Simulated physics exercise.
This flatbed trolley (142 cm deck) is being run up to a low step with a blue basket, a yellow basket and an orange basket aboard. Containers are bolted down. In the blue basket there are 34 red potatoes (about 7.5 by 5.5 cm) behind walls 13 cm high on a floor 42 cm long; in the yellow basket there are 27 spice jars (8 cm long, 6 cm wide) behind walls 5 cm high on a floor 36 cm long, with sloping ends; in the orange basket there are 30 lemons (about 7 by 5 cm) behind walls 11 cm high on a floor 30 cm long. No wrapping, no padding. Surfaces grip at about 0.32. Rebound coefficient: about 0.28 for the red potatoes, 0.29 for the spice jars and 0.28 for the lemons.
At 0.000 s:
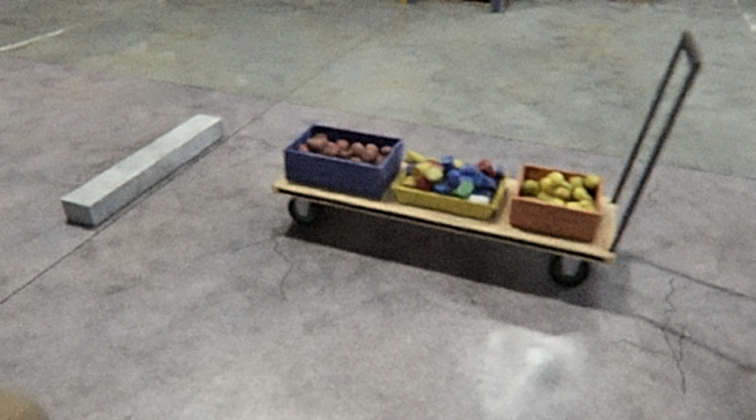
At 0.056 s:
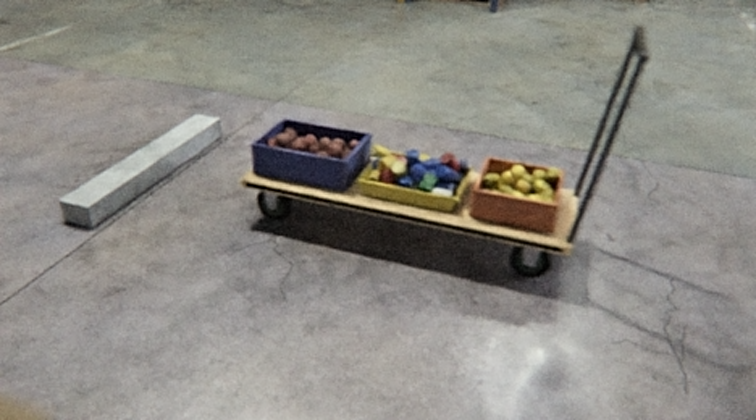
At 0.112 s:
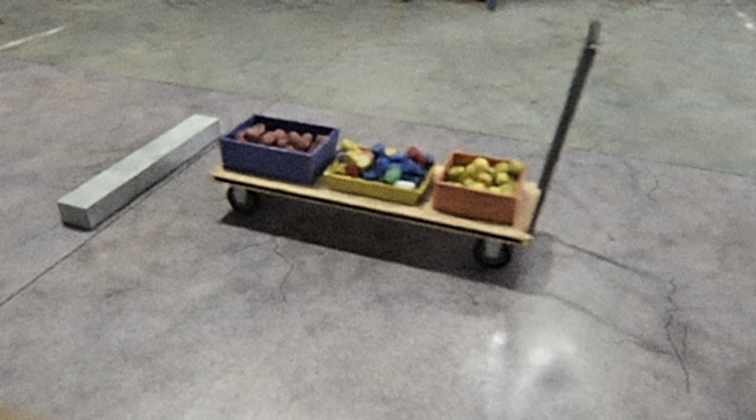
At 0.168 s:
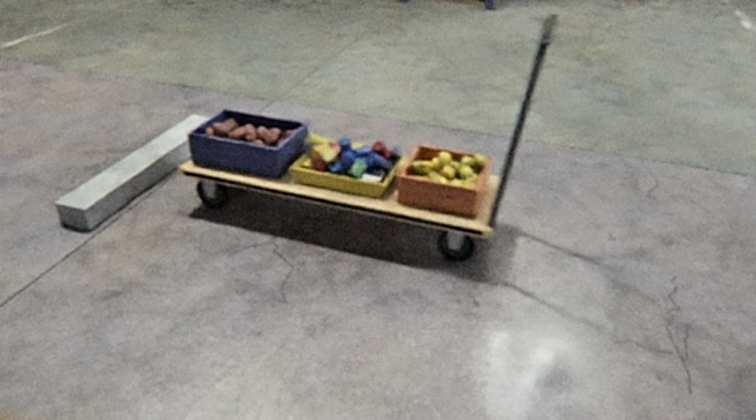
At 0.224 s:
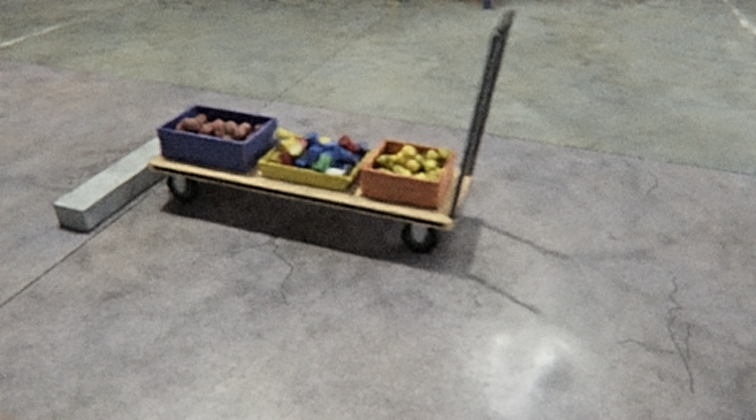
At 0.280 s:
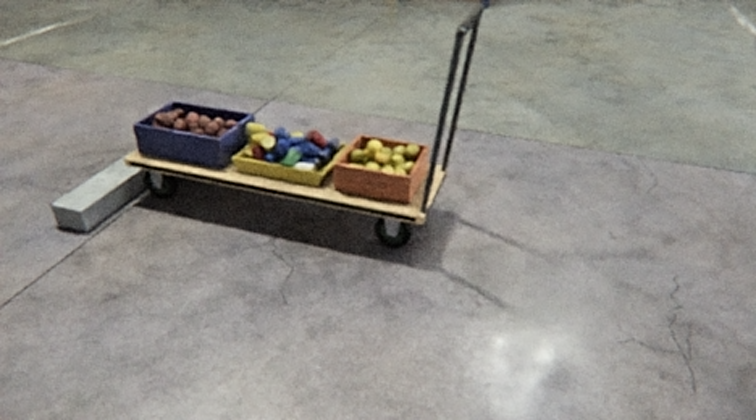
Flatbed trolley carrying blue, yellow and orange baskets of potatoes, small mixed items and lemons rolling left across a concrete floor toward a low step.
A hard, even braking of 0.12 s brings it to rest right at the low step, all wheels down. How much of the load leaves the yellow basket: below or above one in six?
Out of the yellow basket go more than one in six of the spice jars.
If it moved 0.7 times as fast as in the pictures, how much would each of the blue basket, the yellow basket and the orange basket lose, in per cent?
In that case blue basket 0, yellow basket 10, orange basket 0 per cent.
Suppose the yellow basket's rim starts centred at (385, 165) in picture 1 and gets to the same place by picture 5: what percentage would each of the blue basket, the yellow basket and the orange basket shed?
Then blue basket 0, yellow basket 0, orange basket 0 per cent.
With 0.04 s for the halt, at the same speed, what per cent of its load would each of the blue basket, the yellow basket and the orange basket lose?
Then blue basket 0, yellow basket 30, orange basket 10 per cent.
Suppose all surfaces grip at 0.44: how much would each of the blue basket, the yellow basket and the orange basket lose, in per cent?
Then blue basket 0, yellow basket 30, orange basket 0 per cent.
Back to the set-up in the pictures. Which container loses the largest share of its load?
The yellow basket.
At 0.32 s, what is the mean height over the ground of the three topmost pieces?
About 36 cm.
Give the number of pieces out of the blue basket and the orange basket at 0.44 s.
Out by then, roughly: Blue basket 0, orange basket 1.
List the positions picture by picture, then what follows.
In the first picture (each is followed by its nearest rim corner in this view; the camera moves round a little), yellow basket, (494, 206); orange basket, (597, 213); 79 cm short of the stop; none out.
The second picture shows yellow basket, (456, 199); orange basket, (555, 205); 63 cm short of the stop.
The third picture shows yellow basket, (419, 192); orange basket, (515, 197); 48 cm short of the stop.
The fourth picture shows yellow basket, (383, 185); orange basket, (475, 189); 32 cm short of the stop.
The fifth picture shows yellow basket, (348, 178); orange basket, (437, 182); 17 cm short of the stop.
The sixth picture shows yellow basket, (321, 173); orange basket, (408, 176); stopping; none out.
After 0.32 s, blue basket 34 in, 0 out, yellow basket 27 in, 0 out and orange basket 30 in, 0 out.
After 0.44 s, blue basket 34 in, 0 out, yellow basket 23 in, 4 out and orange basket 29 in, 1 out.
After 0.67 s, blue basket 34 in, 0 out, yellow basket 19 in, 8 out and orange basket 29 in, 1 out.
Final count (at 1.18 s), blue basket 34 in, 0 out, yellow basket 18 in, 9 out and orange basket 29 in, 1 out. Asked share, 9 of 27, 33 per cent.
